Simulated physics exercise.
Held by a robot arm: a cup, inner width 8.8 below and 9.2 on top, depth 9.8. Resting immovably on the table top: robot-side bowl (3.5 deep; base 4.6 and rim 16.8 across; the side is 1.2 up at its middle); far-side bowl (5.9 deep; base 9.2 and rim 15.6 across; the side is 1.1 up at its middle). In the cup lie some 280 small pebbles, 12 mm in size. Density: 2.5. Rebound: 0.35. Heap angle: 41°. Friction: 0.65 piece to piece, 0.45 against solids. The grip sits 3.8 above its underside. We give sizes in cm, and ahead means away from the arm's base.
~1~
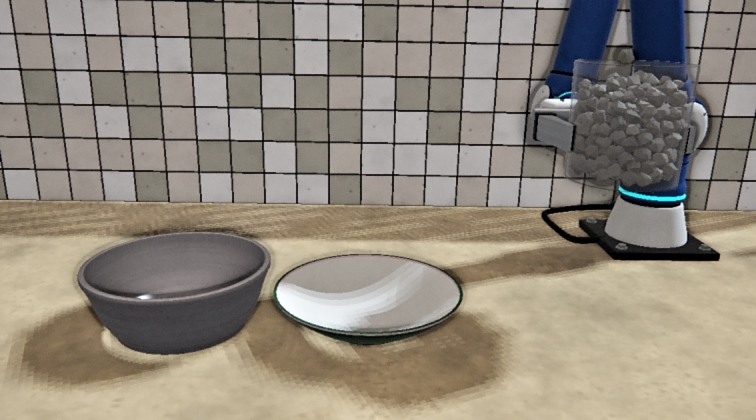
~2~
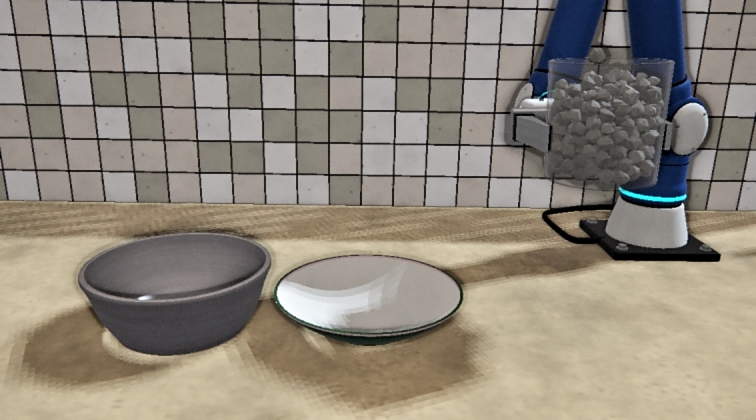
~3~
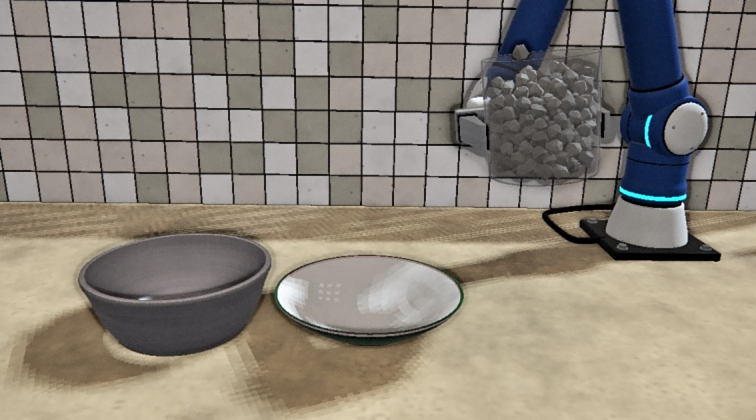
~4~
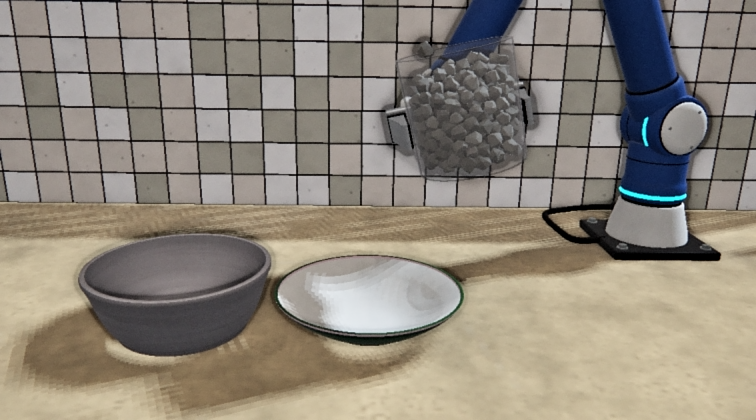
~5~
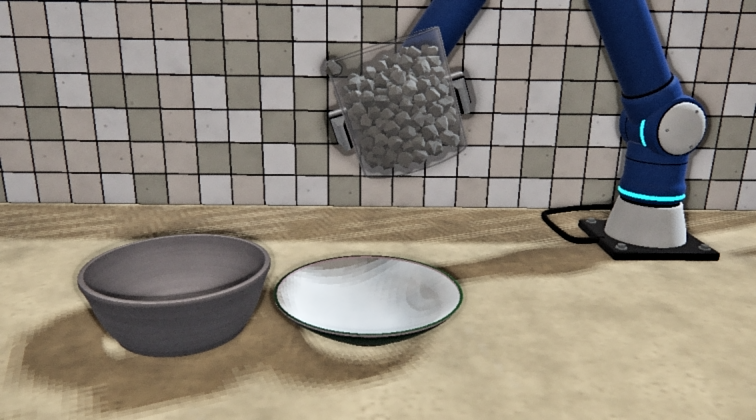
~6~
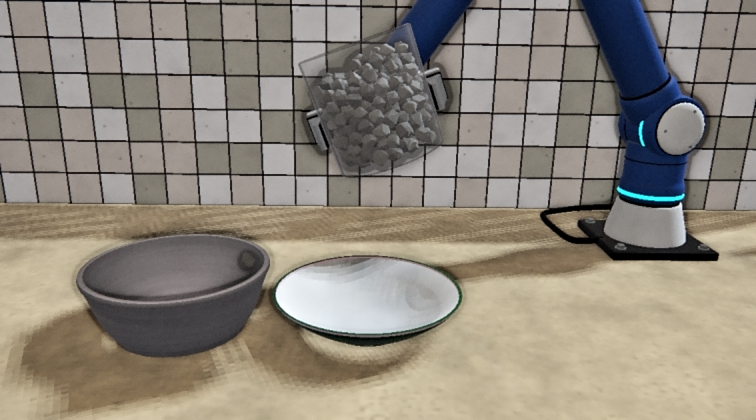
Blue robot arm carrying a clear cup of grey pebbles leftward above a white dish and grey bowl, gradually tilting it.
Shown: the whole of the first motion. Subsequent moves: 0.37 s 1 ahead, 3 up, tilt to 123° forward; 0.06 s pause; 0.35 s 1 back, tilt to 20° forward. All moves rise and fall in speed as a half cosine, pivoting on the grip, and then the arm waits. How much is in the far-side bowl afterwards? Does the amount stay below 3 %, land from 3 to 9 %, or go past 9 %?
It goes past 9 %.
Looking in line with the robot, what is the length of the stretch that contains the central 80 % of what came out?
Length: Near 22 cm.
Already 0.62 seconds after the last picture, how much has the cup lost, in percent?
I'd put it at some 60 percent.
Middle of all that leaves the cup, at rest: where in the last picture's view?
Around (249, 315) in the last view.
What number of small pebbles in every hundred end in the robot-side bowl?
About 20 %.
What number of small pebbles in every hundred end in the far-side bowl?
About 30 %.
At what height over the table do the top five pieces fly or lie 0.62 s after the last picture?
24 cm or thereabouts.
Then, 0.31 s after the last picture, tilted 117° forward, highest piece 27 above the table; 269 in the cup, 1 on the table or floor, 13 in flight or on a rim.
Then, 0.62 s after the last picture, tilted 63° forward, highest piece 24 above the table; 109 in the cup, 62 in the far-side bowl, 54 in the robot-side bowl, 33 on the table or floor, 25 in flight or on a rim.
Then, 0.98 s after the last picture, tilted 20° forward, highest piece 26 above the table; 105 in the cup, 83 in the far-side bowl, 57 in the robot-side bowl, 38 on the table or floor.
Then, 2.03 s after the last picture, tilted 20° forward, highest piece 26 above the table; 105 in the cup, 83 in the far-side bowl, 57 in the robot-side bowl, 38 on the table or floor.
Final count, 105 in the cup, 83 in the far-side bowl, 57 in the robot-side bowl, 38 on the table or floor. That is 29 % in the far-side bowl.
